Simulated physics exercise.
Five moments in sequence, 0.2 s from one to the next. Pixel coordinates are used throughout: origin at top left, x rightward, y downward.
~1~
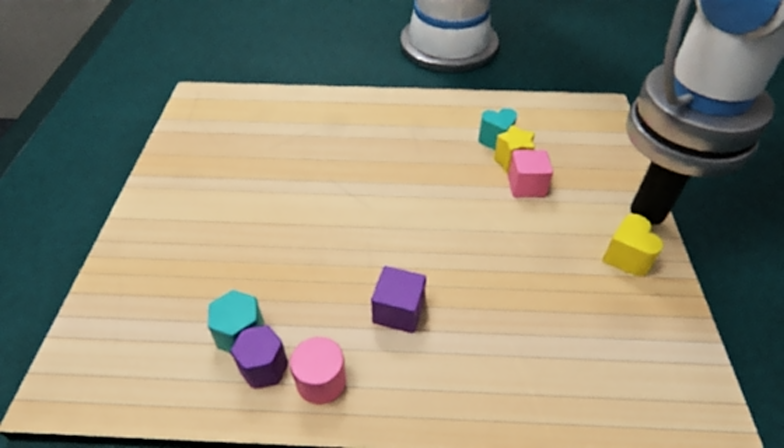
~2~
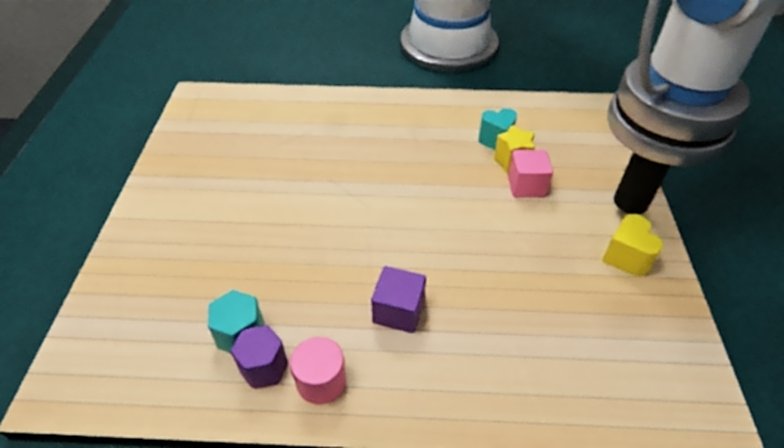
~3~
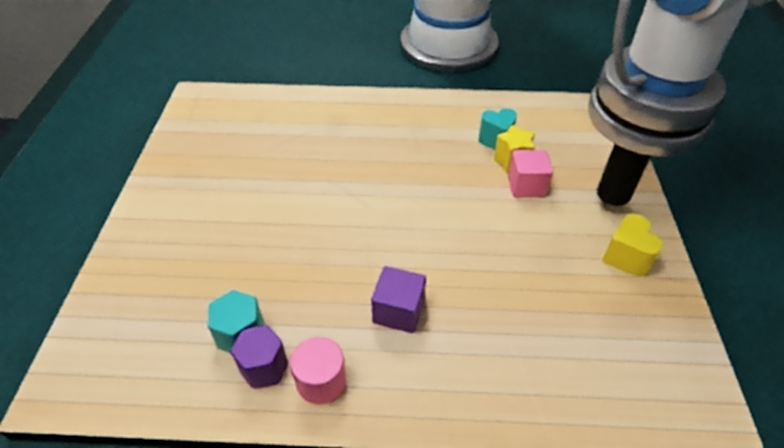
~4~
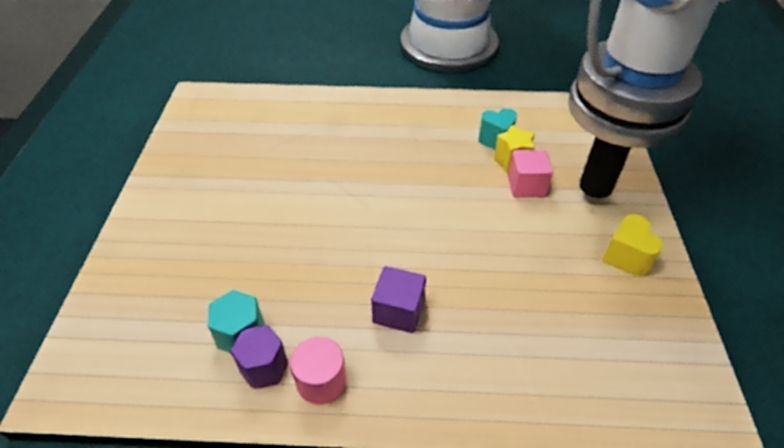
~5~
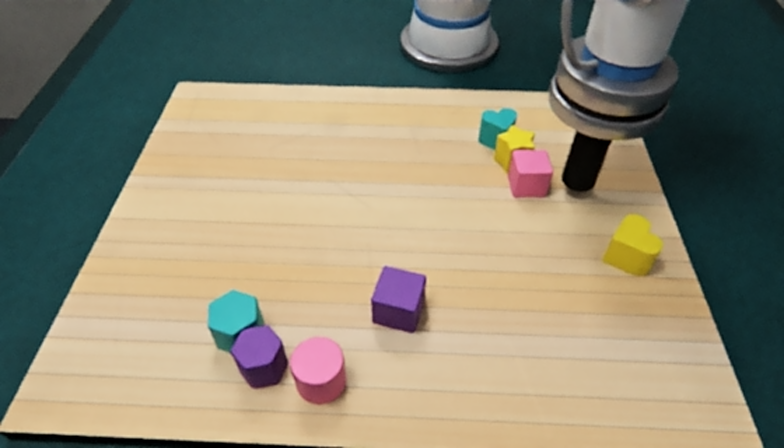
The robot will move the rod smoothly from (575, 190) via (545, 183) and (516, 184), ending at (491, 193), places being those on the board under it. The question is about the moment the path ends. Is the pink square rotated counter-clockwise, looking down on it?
Final answer: No.
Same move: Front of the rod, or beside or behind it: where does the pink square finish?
When the path is over, you would find the pink square still in front of the rod.
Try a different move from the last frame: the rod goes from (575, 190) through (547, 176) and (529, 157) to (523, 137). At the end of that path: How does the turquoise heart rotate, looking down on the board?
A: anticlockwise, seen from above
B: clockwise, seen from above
B - clockwise, seen from above.
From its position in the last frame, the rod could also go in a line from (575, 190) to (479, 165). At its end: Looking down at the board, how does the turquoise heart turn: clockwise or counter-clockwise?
Rotates clockwise.
On the path given first. Halfway along, rod at (532, 172); yellow star block at (515, 136), turned 15° clockwise; pink square at (502, 160).
At the end, rod at (493, 183); turquoise heart at (499, 115); yellow star block at (509, 136), turned 35° clockwise; pink square at (460, 164), turned 25° clockwise; yellow heart in place.
